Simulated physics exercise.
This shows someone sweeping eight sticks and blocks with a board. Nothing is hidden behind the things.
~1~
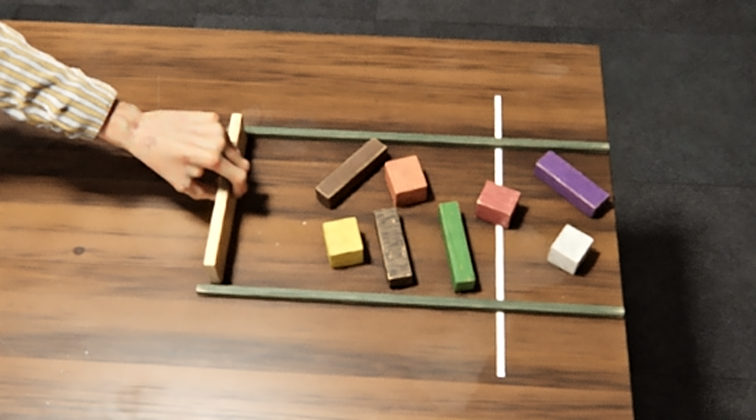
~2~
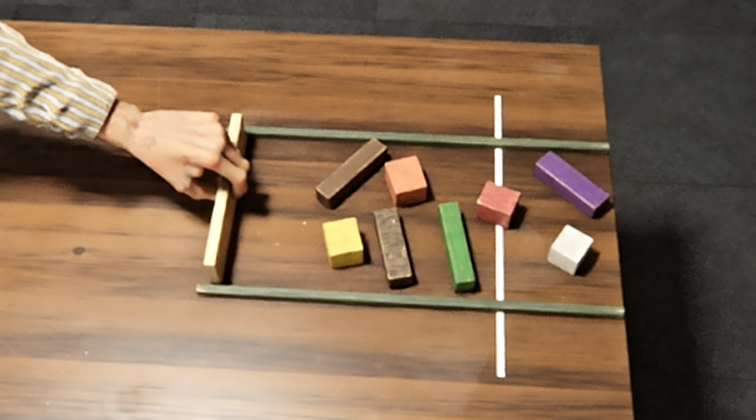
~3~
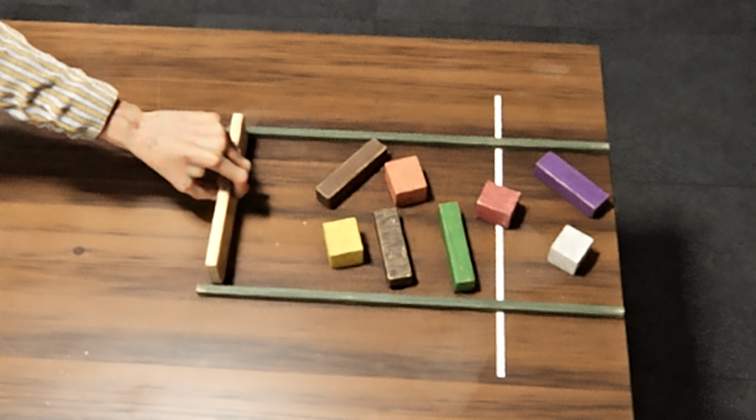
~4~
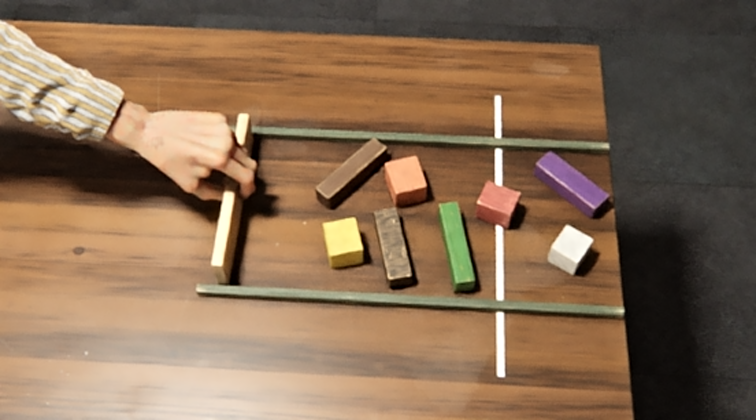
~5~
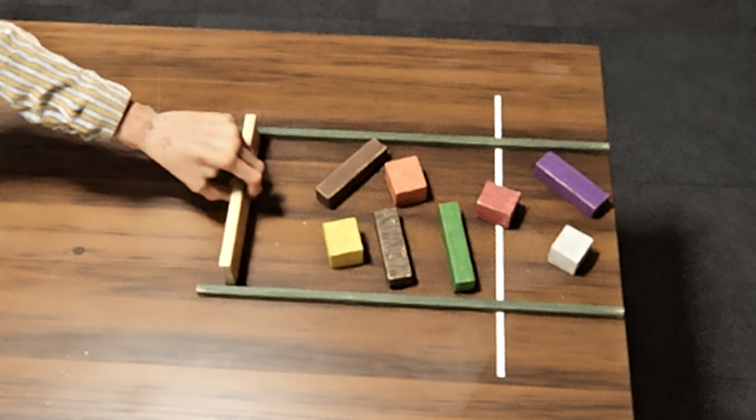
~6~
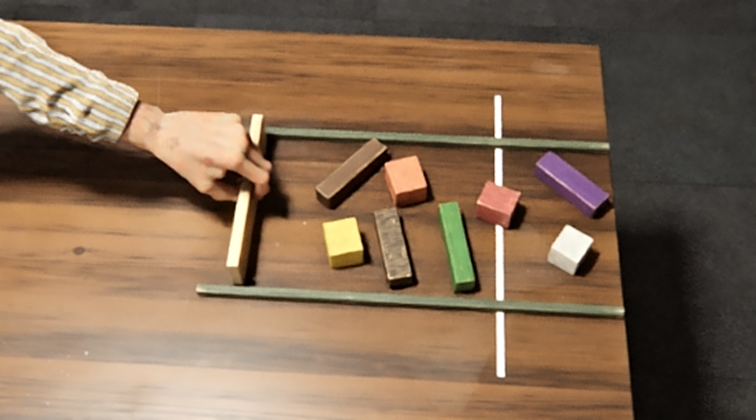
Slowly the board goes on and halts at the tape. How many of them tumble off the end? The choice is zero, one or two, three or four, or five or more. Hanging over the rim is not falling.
As it turns out, the number that fall off is zero.
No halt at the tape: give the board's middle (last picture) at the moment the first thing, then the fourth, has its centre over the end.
About (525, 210), then (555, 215).
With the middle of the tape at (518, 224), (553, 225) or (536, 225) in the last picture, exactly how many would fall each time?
The counts: 0, 3 and 1.
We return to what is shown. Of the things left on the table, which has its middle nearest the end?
It is the white block.
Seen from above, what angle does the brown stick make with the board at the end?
Roughly 0° out of line.
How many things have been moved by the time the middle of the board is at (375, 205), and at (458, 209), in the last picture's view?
At the one place 4, at the other 6.
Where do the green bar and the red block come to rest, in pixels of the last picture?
Near (567, 255) and (573, 197).
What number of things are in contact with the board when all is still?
The number is 2.
Early on, none off yet; purple bar at rest near (571, 184); white block at rest near (570, 250); red block at rest near (498, 205).
Finally, the number that fall off is zero.
